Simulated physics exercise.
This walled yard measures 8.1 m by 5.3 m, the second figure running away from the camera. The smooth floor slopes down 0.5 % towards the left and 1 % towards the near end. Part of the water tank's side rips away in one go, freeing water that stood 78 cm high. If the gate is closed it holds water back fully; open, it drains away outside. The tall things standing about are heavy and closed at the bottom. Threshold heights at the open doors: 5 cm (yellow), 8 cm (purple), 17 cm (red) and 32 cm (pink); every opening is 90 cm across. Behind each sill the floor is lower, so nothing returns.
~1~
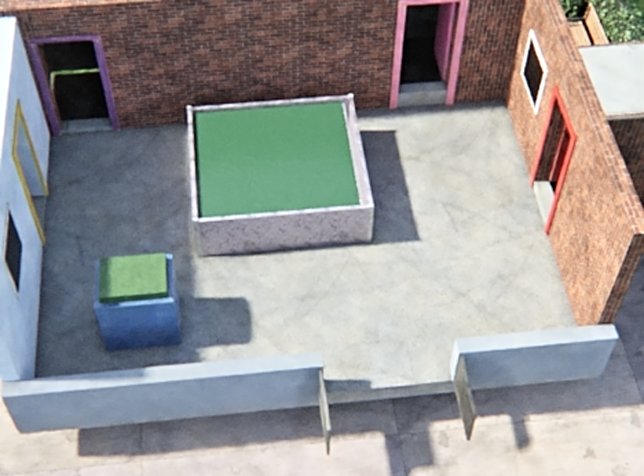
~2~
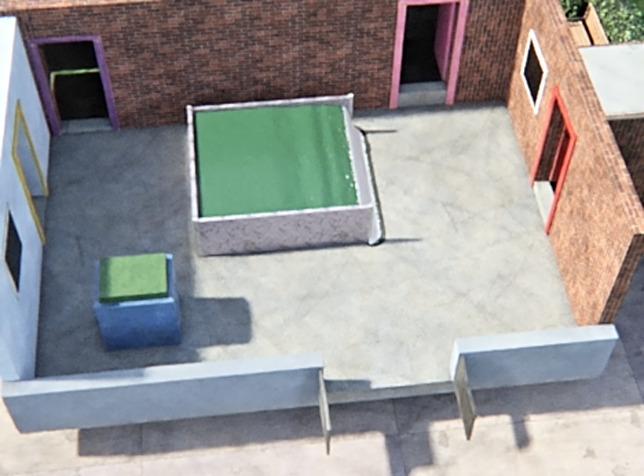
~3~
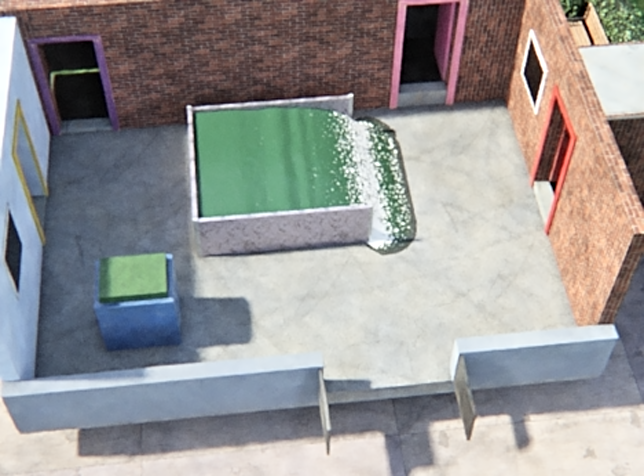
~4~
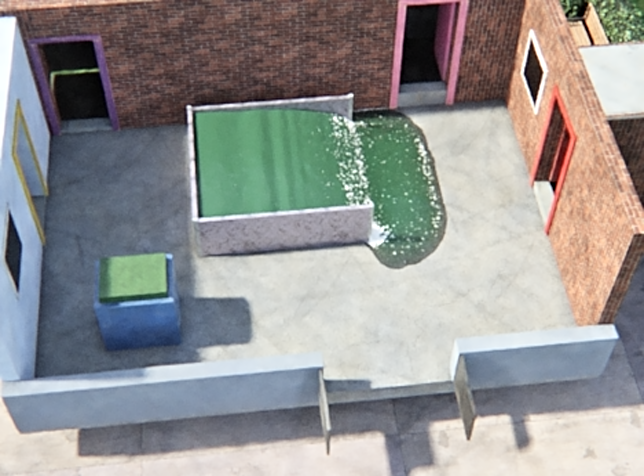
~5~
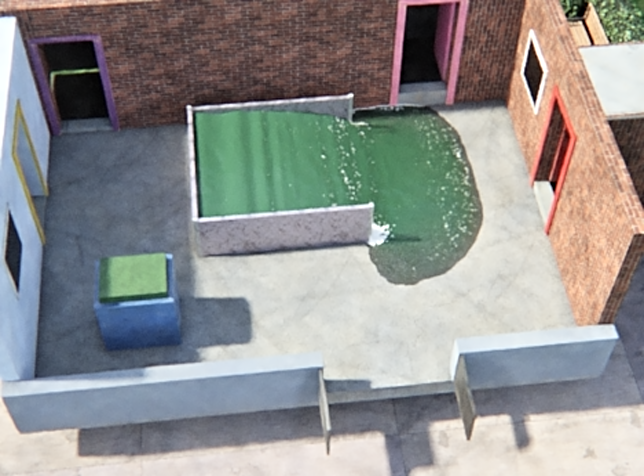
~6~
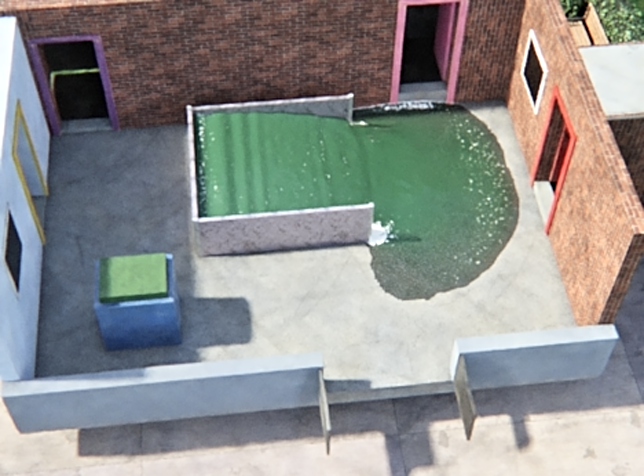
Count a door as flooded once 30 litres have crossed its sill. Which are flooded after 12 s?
The water let in: At the yellow door it passes the limit; at the purple door it does not reach the limit; at the red door it exceeds the limit; at the pink door it stays under the limit.
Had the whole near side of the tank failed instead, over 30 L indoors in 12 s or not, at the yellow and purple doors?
Against that limit: Yellow over, purple above.
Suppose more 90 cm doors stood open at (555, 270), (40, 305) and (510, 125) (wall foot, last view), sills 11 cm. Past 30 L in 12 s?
In turn: Above, below, past it.
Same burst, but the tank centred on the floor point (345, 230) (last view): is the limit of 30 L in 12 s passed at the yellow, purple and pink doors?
Then: Yellow above, purple above, pink not over.
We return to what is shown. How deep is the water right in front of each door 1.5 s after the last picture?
Depths in cm: Yellow 0, purple 0, red 43, pink 24.
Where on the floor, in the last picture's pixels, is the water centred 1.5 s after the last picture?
At about (386, 189).
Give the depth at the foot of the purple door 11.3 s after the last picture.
About 10.5 cm.
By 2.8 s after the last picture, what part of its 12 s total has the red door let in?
About 90 per cent.
Then, 0.7 s after the last picture water covers 35 % of the floor and is deepest (50 cm) near (499, 111); yellow door not reached, purple door not reached, red door 41 cm at the sill, 58 L in, pink door 20 cm at the sill, 0 L in.
Then, 1.5 s after the last picture water covers 35 % of the floor and is deepest (54 cm) near (450, 115); yellow door not reached, purple door not reached, red door 43 cm at the sill, 184 L in, pink door 24 cm at the sill, 0 L in.
Then, 2.8 s after the last picture water covers 45 % of the floor and is deepest (47 cm) near (574, 353); yellow door not reached, purple door not reached, red door 31 cm at the sill, 351 L in, pink door 30 cm at the sill, 11 L in.
Then, 6.3 s after the last picture water covers 95 % of the floor and is deepest (26 cm) near (33, 407); yellow door 9 cm at the sill, 5 L in, purple door 4 cm at the sill, 0 L in, red door 15 cm at the sill, 394 L in, pink door 8 cm at the sill, 12 L in.
Then, 11.3 s after the last picture water covers 100 % of the floor and is deepest (16 cm) near (207, 135); yellow door 12 cm at the sill, 77 L in, purple door 10 cm at the sill, 7 L in, red door 9 cm at the sill, 394 L in, pink door 8 cm at the sill, 12 L in.
